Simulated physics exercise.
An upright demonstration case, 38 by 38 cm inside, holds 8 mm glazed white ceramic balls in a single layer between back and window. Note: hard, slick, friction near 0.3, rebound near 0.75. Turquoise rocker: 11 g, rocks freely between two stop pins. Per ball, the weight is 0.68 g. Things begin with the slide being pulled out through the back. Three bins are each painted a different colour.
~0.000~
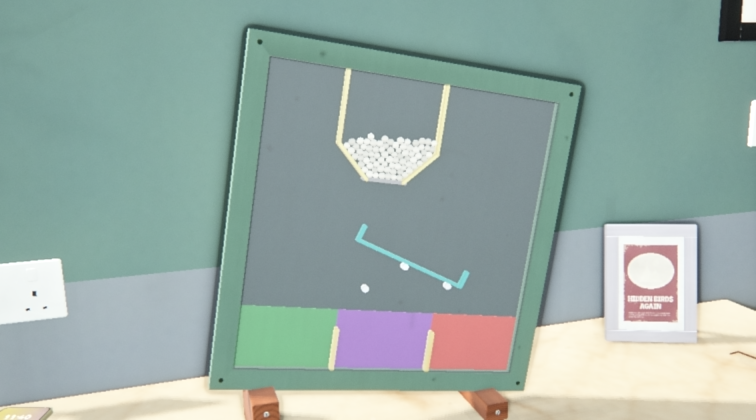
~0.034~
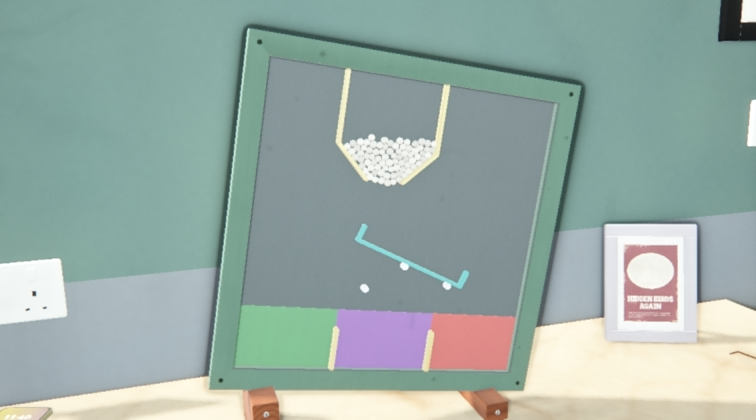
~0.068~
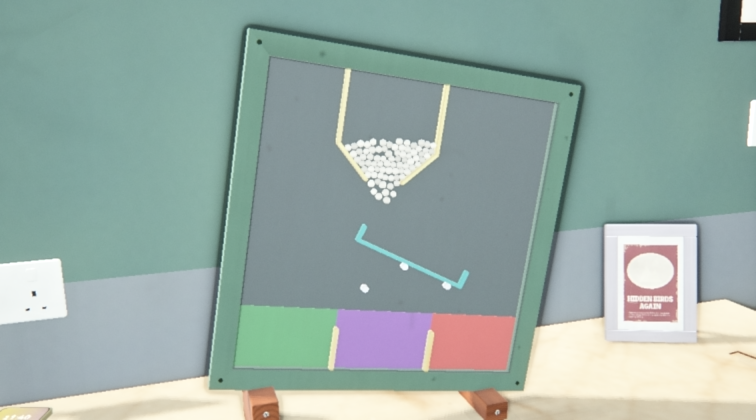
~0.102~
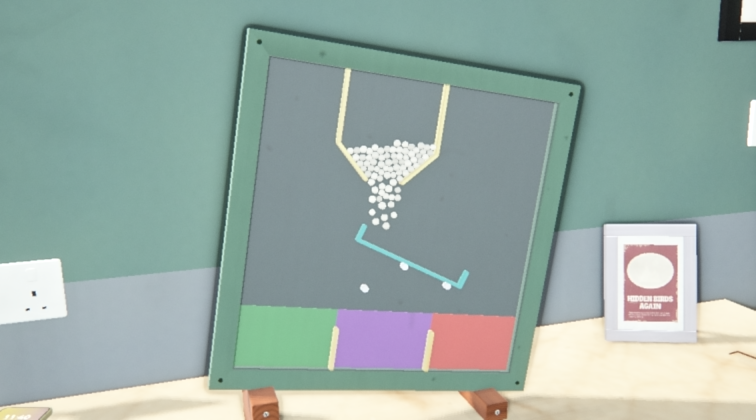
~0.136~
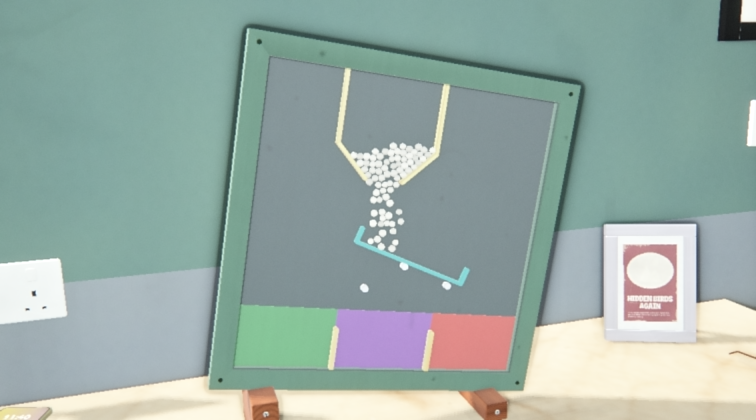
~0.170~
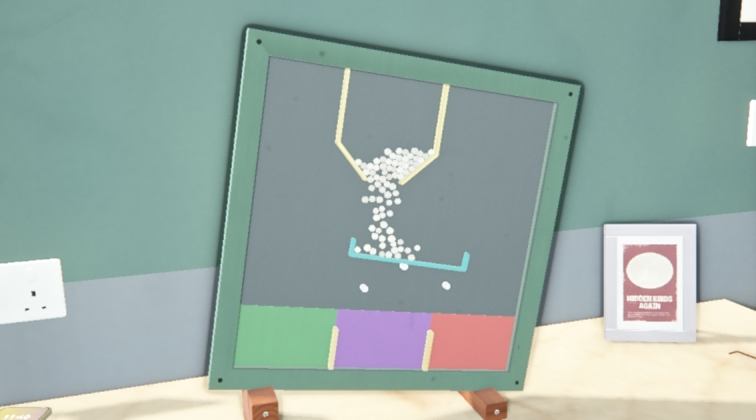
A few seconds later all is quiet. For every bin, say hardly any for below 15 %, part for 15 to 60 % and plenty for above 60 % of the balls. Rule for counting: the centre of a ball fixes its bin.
Red: Hardly any; purple: Hardly any; green: Part.
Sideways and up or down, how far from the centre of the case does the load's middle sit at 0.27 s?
Roughly 2 centimetres to the left and 1 centimetres above.
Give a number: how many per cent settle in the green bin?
Something close to 50 in a hundred ends up there.
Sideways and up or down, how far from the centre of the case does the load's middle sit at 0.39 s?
Some 4 cm left and 3 cm below.
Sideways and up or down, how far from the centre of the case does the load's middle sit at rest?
The middle sits around 8 cm left of it and 10 cm below it.
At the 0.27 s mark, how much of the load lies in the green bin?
Share: Near 0 per cent.
After 0.27 s, the balls' middle is 2 cm left of and 1 cm above the centre; nothing in the marked areas; turquoise rocker left end down 23°.
After 0.39 s, the balls' middle is 4 cm left of and 3 cm below the centre; green 10 %; turquoise rocker left end down 23°.
After 0.62 s, the balls' middle is 8 cm left of and 8 cm below the centre; green 40 %; turquoise rocker left end down 23°.
All still by 2.5 s, red 0 %, purple 0 %, green 50 %, elsewhere 50 %; turquoise rocker left end down 23°.
